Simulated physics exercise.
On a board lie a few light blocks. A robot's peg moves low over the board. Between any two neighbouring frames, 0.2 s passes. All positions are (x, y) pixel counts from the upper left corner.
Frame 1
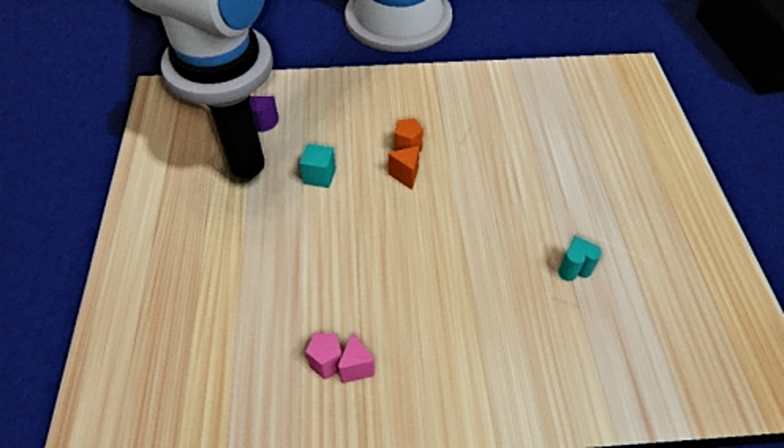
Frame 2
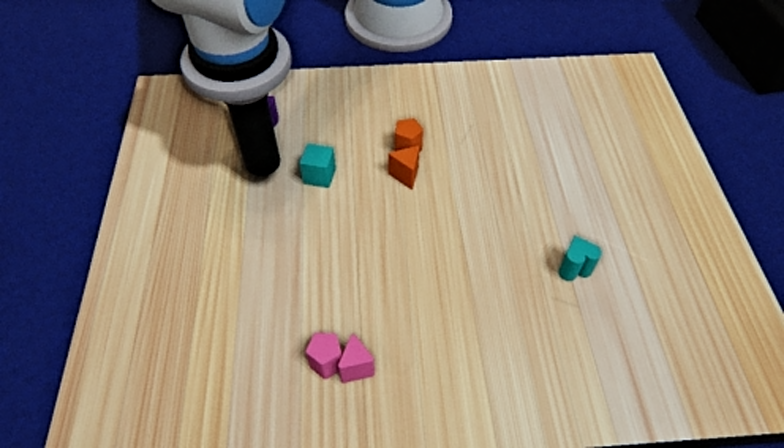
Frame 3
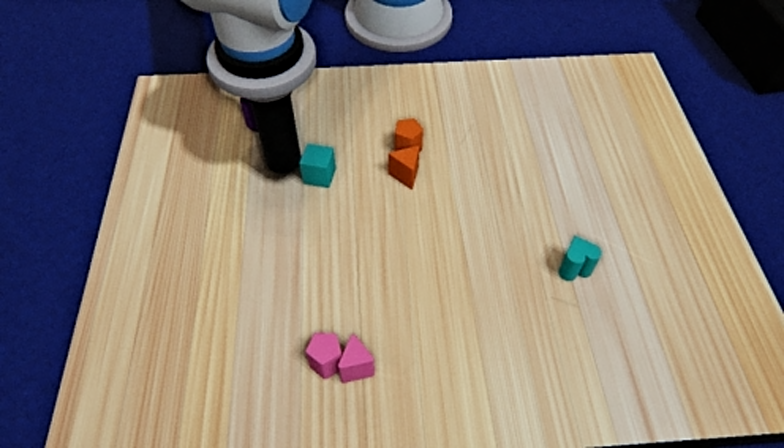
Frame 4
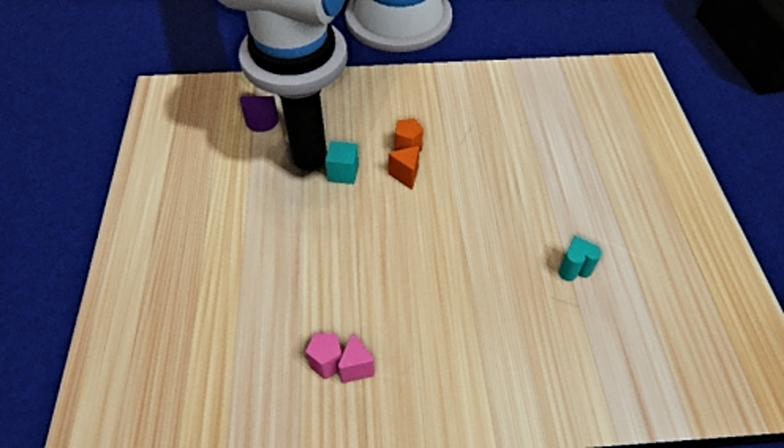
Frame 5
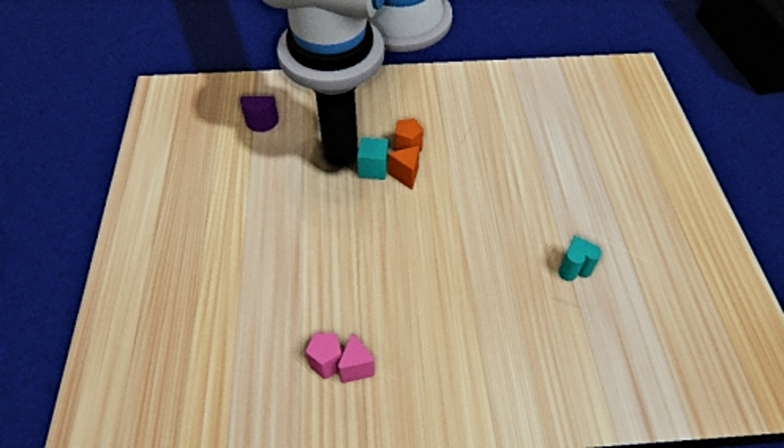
A robot arm moving its black peg right across a wooden board, pushing a turquoise block up beside two orange blocks.
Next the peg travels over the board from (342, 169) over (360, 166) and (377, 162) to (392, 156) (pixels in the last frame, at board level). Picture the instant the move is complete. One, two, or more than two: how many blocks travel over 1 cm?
By the end, three or more blocks will have moved.
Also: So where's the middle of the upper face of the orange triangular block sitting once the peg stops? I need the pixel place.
The centre of its top will be at (442, 159).
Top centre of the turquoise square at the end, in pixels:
Its top middle will sit at (423, 141).
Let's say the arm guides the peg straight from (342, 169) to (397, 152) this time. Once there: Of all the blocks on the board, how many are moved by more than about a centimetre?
It looks like three or more blocks will be pushed more than about 1 cm.
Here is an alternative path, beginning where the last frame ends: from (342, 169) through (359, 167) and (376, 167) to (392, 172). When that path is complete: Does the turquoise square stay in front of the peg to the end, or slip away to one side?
Most likely the turquoise square stays ahead.
The first path, step by step. Halfway along, peg (369, 150); turquoise square (401, 144); orange triangular block (430, 158), turned 20° clockwise; orange five-sided block (410, 126).
At the end, peg (392, 141); turquoise square (423, 141); orange triangular block (442, 159), turned 65° clockwise; orange five-sided block (417, 120), turned 20° anticlockwise.
